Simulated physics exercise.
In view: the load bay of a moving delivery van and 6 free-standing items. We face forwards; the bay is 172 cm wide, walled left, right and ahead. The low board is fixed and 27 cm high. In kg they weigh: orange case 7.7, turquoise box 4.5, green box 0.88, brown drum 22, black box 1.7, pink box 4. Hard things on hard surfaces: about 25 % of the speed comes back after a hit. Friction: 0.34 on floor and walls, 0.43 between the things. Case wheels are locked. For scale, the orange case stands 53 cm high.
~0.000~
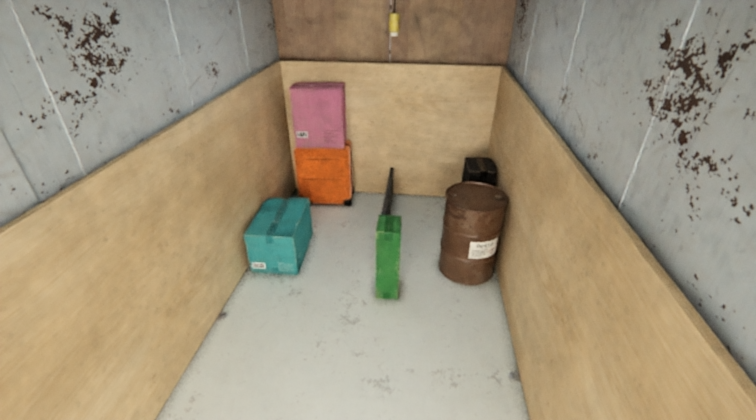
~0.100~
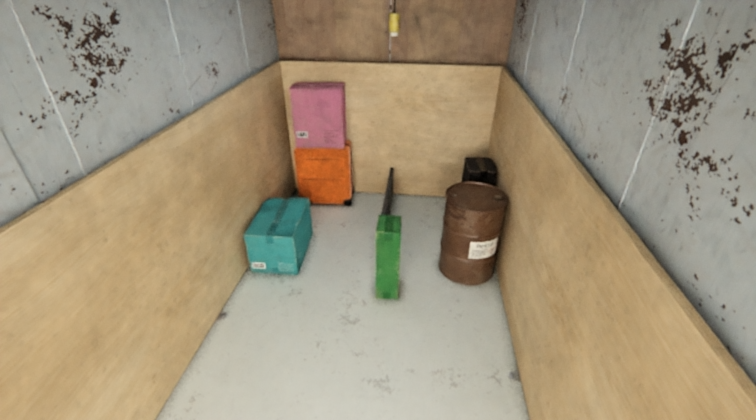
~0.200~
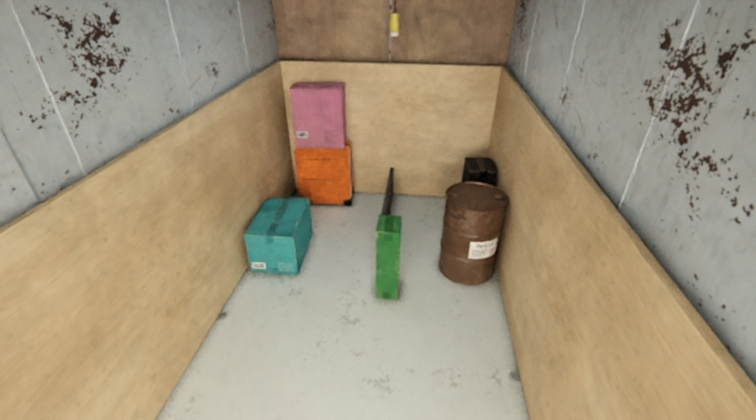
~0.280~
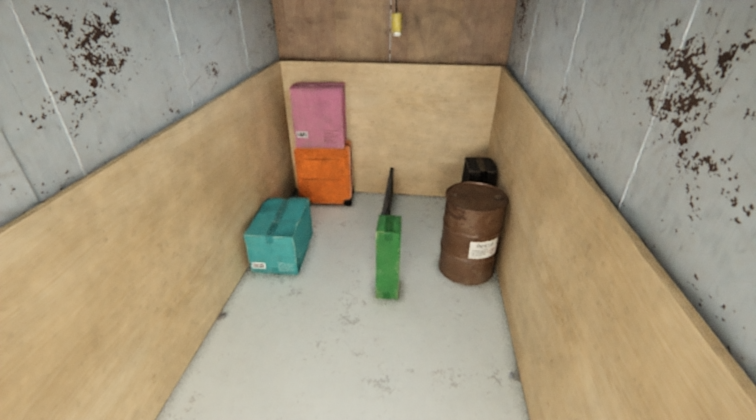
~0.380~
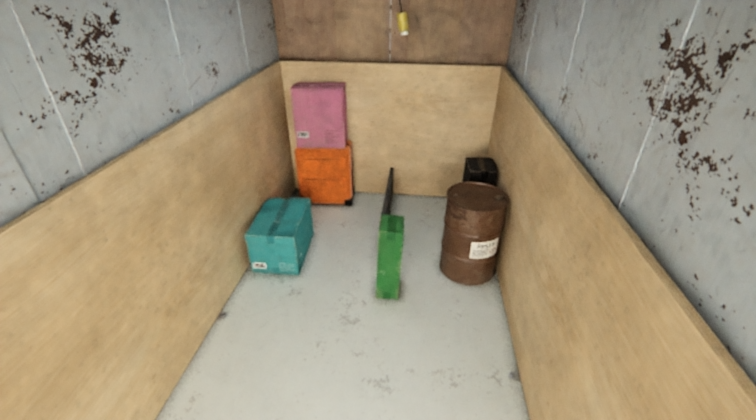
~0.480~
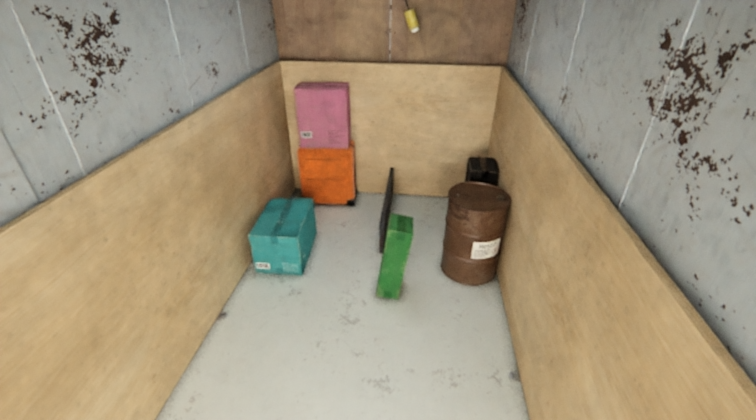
To begin with, a pink box on an orange case, a turquoise box, a green box, a brown drum and a black box sit still in a wood-lined van bay. Then the yellow tag hanging ahead swings right, and the green box leans right while the other items shift slightly rightward.
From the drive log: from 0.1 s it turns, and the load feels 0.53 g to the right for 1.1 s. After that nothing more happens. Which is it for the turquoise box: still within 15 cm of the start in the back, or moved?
The turquoise box ends elsewhere.
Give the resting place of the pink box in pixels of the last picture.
Around (450, 191).
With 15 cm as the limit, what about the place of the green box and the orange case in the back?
The green box leaves its spot; the orange case ends elsewhere.
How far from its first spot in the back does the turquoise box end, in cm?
Some 54 cm.
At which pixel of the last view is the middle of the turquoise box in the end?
At about (355, 240).
Around 0.78 s, push 0.53 g right; turquoise box shifted 22 cm near (312, 236); green box at 68° to upright; pink box shifted 24 cm.
Around 0.98 s, push 0.47 g right; turquoise box shifted 44 cm near (342, 238); green box on its side; pink box shifted 47 cm.
Finally (2.1 s), off its perch, pink box; on their side or leaning hard in the back, green box; not toppled but over 15 cm from the start, orange case and turquoise box; the other 2 still in place (within 15 cm). In the last view, turquoise box near (355, 240).
